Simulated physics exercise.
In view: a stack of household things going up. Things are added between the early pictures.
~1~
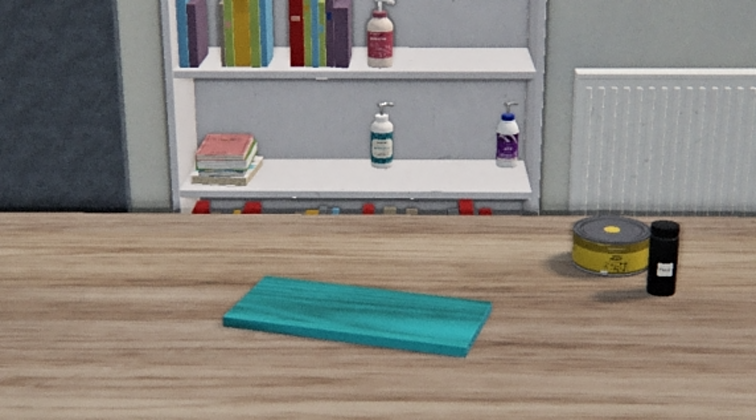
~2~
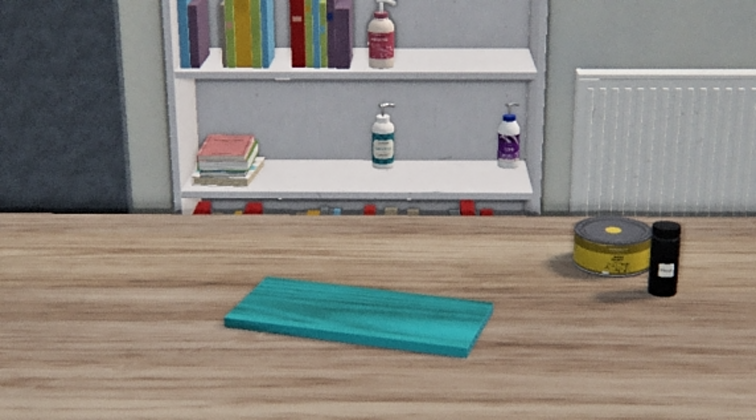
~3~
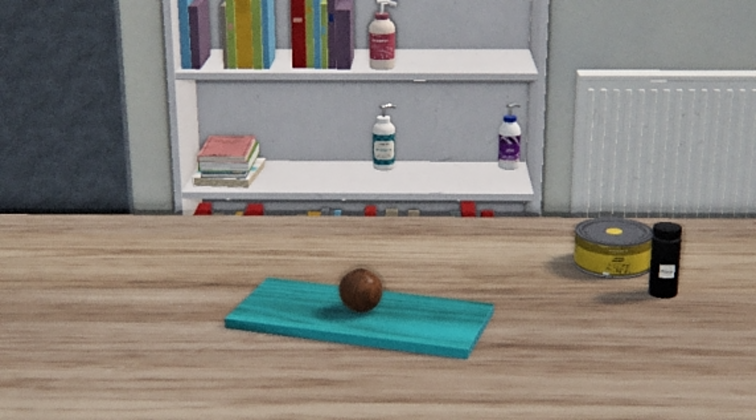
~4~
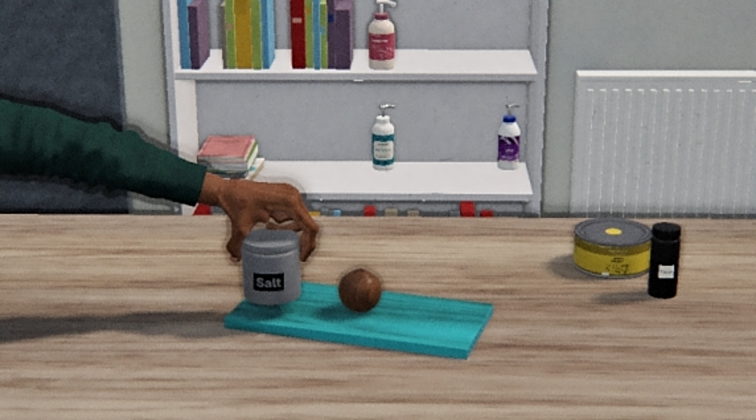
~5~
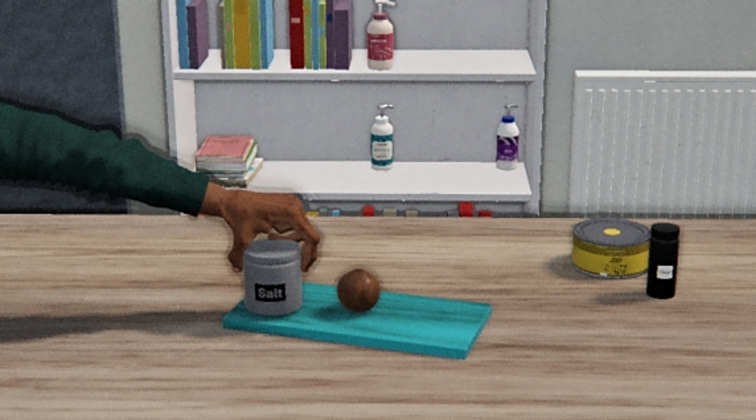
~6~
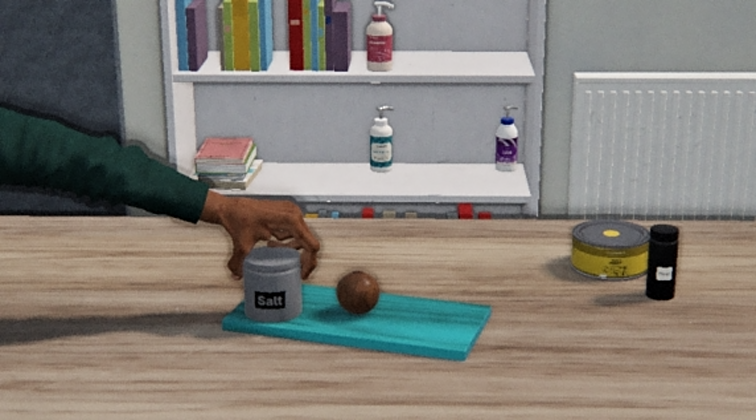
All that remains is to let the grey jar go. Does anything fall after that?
It stays up.
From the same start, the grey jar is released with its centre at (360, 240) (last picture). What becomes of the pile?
Then it loses its balance.
Then, 1.10 s on from there, no change.
Then, 2.10 s on from there, grey jar resting near (273, 284).
In the end, all 5 unmoved. At the end, from the last picture's camera, grey jar near (273, 284). The pile holds.
